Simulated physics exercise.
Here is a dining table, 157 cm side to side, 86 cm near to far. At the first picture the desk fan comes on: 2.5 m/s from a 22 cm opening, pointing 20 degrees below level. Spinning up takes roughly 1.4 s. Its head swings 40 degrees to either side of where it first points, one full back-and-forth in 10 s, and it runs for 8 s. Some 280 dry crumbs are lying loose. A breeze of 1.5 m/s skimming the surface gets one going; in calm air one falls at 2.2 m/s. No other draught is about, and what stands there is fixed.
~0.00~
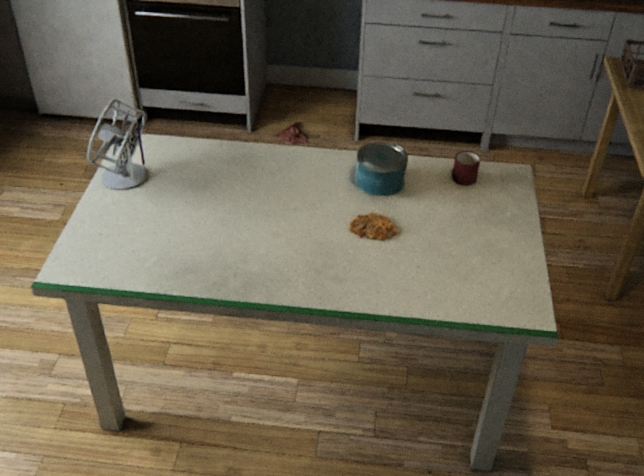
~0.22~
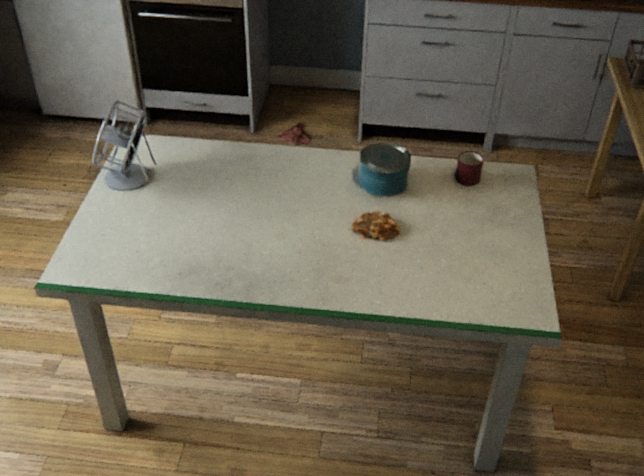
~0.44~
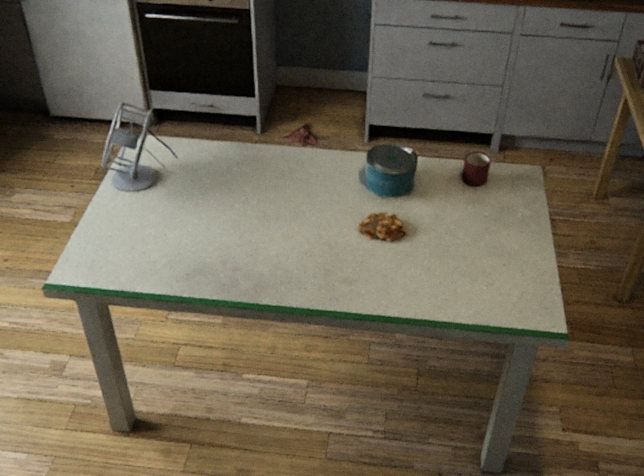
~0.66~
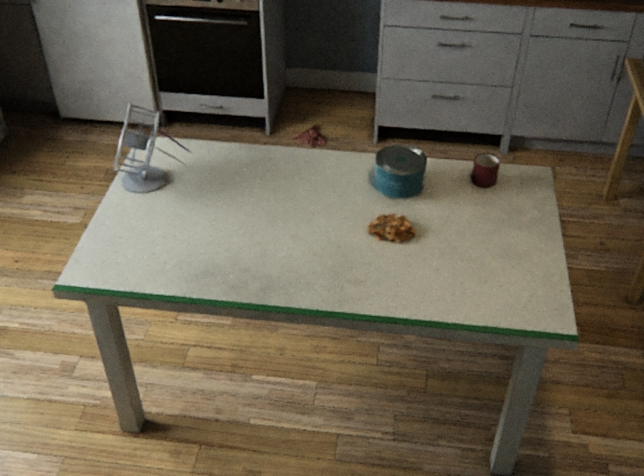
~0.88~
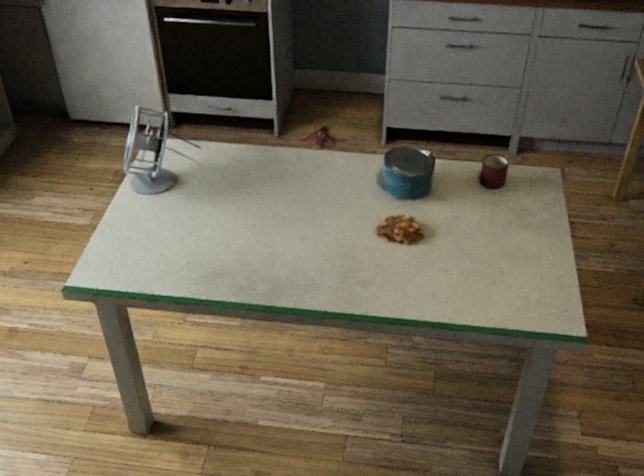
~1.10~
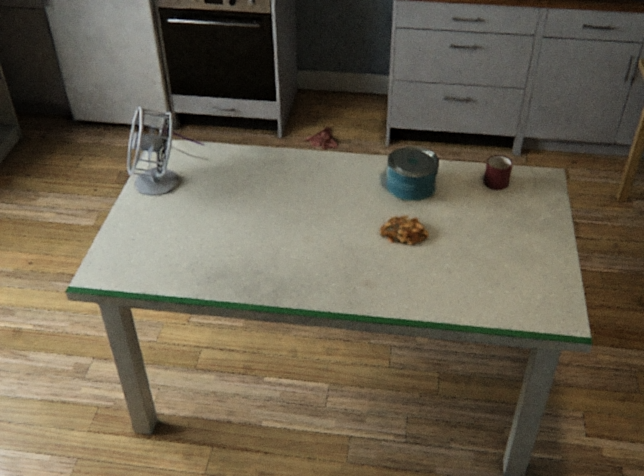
A small grey fan turns its head on a table where orange crumbs lie still.
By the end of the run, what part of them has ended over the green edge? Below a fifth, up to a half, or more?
The share over the green edge is under a fifth.
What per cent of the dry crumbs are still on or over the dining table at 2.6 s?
Some 100 per cent.
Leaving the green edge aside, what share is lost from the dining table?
Some 100 per cent.
After 1.6 s the count stands so, 0 % are over the green edge; the middle of those left on the top is near (405, 230).
After 2.6 s the count stands so, 0 % are over the green edge; the middle of those left on the top is near (432, 243).
After 4.4 s the count stands so, 0 % are over the green edge; the middle of those left on the top is near (428, 241).
After 8.0 s, at the end, 0 % are over the green edge.
